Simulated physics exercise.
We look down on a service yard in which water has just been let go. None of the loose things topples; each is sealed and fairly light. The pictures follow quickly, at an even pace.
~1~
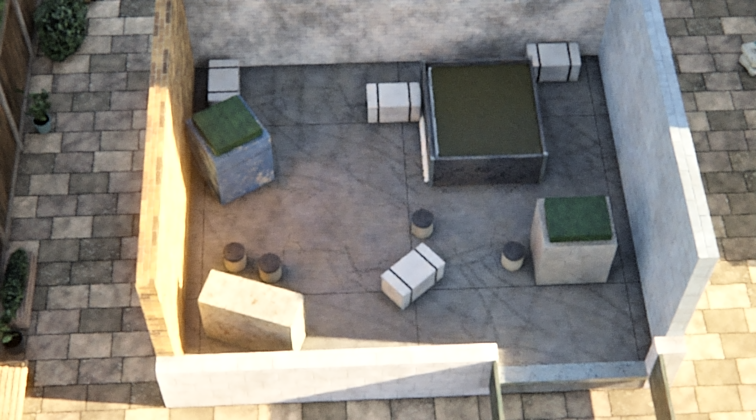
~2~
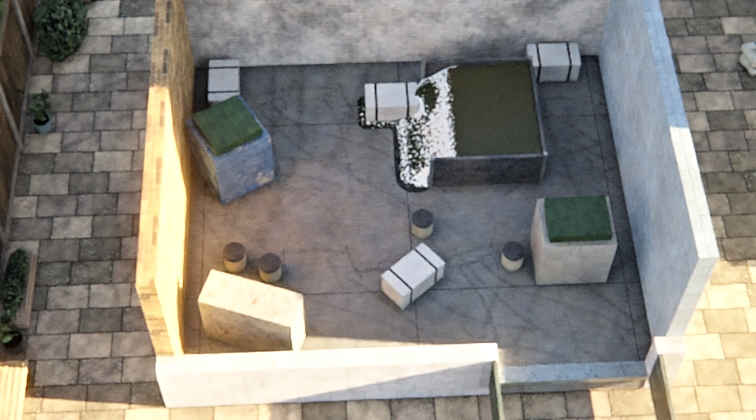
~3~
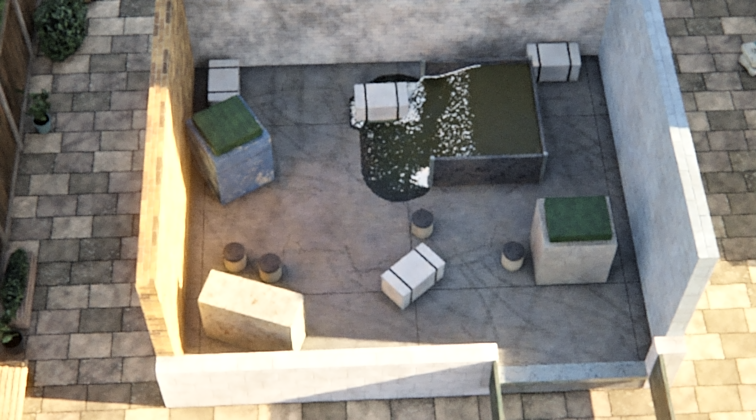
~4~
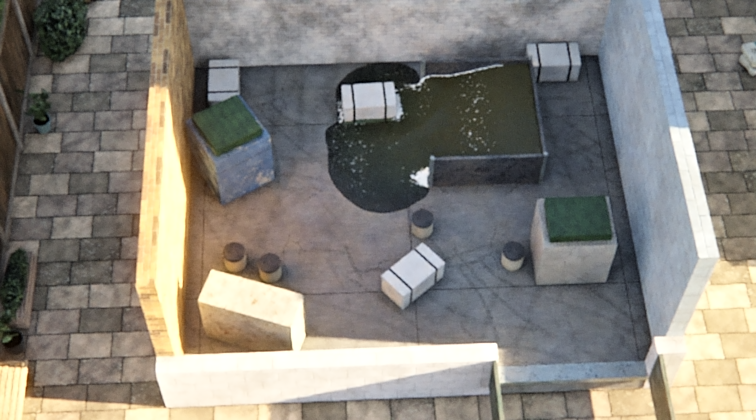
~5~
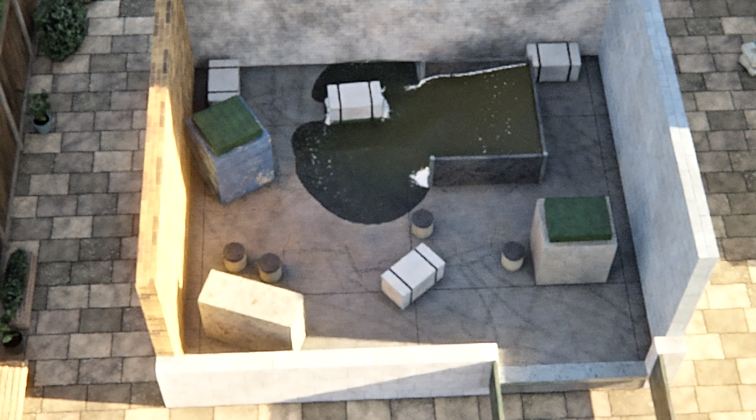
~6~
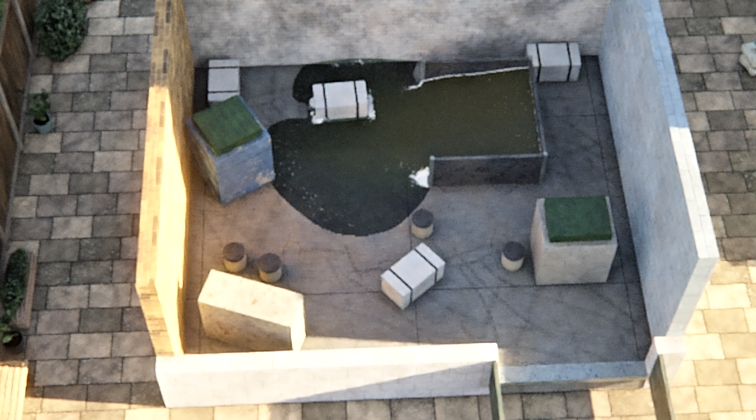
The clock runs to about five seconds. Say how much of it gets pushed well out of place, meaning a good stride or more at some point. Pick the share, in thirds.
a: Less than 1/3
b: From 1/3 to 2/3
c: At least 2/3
From 1/3 to 2/3.
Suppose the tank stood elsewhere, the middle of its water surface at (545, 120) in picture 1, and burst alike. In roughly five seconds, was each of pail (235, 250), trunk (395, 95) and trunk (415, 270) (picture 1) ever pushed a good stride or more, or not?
Taking them in order, went past that, went past that, fell short.
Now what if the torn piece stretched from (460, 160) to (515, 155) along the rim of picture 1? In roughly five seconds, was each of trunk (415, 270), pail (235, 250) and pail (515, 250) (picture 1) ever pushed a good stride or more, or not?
Outcome by item - short of that distance / displaced that far / displaced that far.
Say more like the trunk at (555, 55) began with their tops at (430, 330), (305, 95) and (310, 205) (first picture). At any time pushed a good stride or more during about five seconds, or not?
Item by item: Remains in place, goes the distance, goes the distance.
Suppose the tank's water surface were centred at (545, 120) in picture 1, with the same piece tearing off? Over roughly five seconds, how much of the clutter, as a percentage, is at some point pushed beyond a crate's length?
I'd put it near 50 percent.
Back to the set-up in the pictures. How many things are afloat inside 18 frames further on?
Well, I'd say 4.
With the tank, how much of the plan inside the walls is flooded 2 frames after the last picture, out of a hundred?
My answer would be close to 35 per cent.
A moment on, 1 of 8 are well off their spots; 0 afloat.
Next, 3 of 8 are well off their spots; 4 afloat.
Later, 3 of 8 are well off their spots; 4 afloat.
In the end, 3 of 8 are well off their spots, and 4 have been at some point; 4 afloat.
